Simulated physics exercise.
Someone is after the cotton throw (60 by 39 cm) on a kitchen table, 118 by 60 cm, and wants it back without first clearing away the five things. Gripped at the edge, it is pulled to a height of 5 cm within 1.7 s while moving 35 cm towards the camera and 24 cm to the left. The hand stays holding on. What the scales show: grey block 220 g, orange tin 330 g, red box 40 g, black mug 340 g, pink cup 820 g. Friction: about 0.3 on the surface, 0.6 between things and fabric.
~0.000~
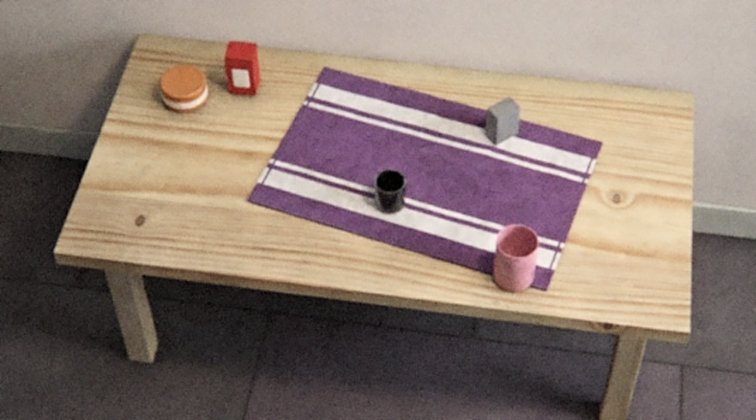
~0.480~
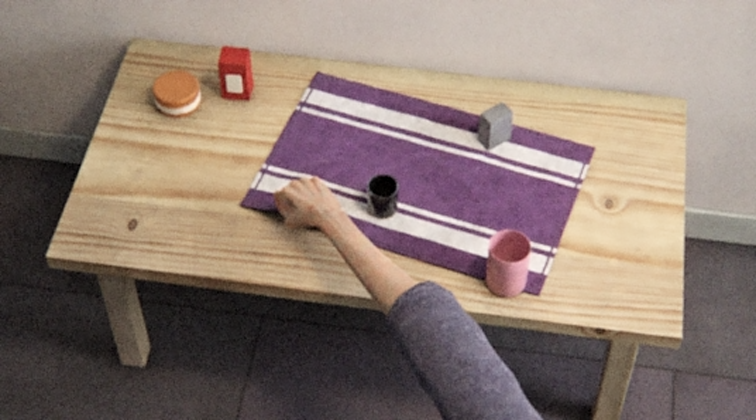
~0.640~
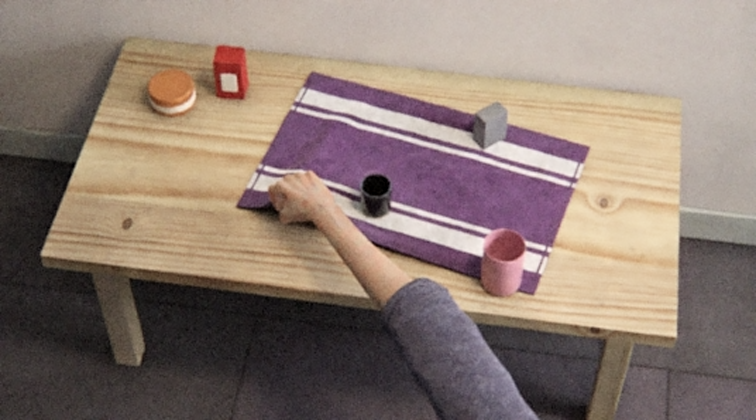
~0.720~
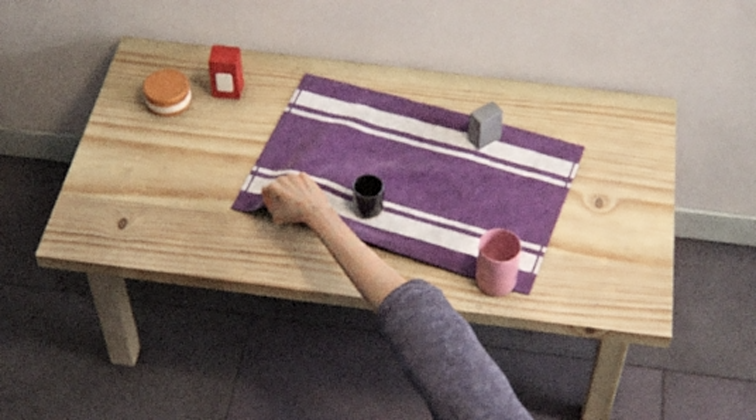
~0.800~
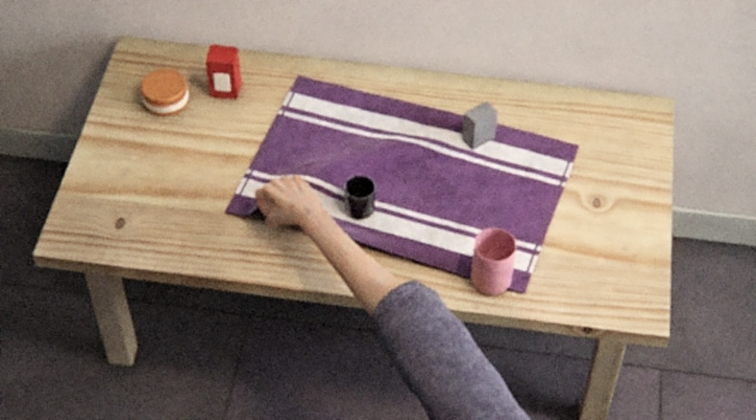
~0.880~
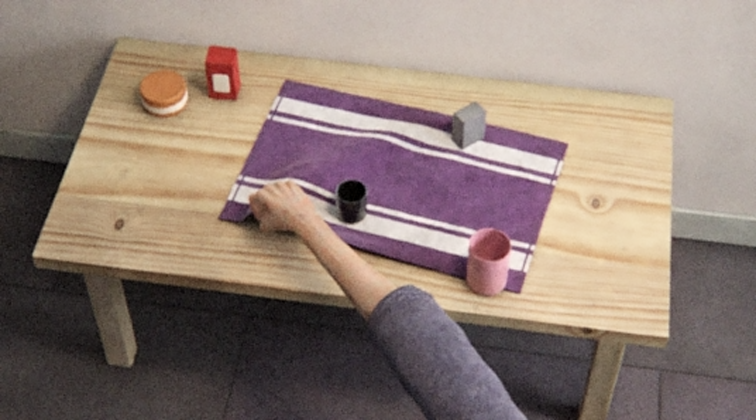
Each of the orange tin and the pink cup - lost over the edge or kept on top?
Orange tin: Kept on top; pink cup: Lost over the edge.
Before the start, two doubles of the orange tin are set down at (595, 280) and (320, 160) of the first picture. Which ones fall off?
Result, in order: On top at the end; off the top at the end.
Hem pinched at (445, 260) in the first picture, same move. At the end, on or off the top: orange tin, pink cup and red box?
Orange tin is left on top, pink cup is lost, red box is left on top.
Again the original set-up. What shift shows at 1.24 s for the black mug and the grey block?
About: Black mug 15 cm, grey block 15 cm.
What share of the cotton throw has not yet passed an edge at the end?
About 30 per cent.
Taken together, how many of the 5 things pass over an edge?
My count is 2.
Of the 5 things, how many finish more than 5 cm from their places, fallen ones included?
Tally: 3.
At 1.2 s, 100 % of the cotton throw is still over the top; pink cup 7 cm off its start, grey block 15 cm off its start, black mug 13 cm off its start.
At 1.6 s, 90 % of the cotton throw is still over the top; pink cup 16 cm off its start, grey block 31 cm off its start, black mug 27 cm off its start.
At 2.0 s, 70 % of the cotton throw is still over the top; pink cup 27 cm off its start at (350, 267), grey block 46 cm off its start at (249, 151), black mug 40 cm off its start at (185, 290).
At 2.3 s, 40 % of the cotton throw is still over the top; pink cup over the edge, grey block 58 cm off its start, black mug over the edge.
At 3.9 s, 30 % of the cotton throw is still over the top; pink cup over the edge, orange tin 0 cm off its start at (162, 86), grey block 64 cm off its start at (180, 225), black mug over the edge.
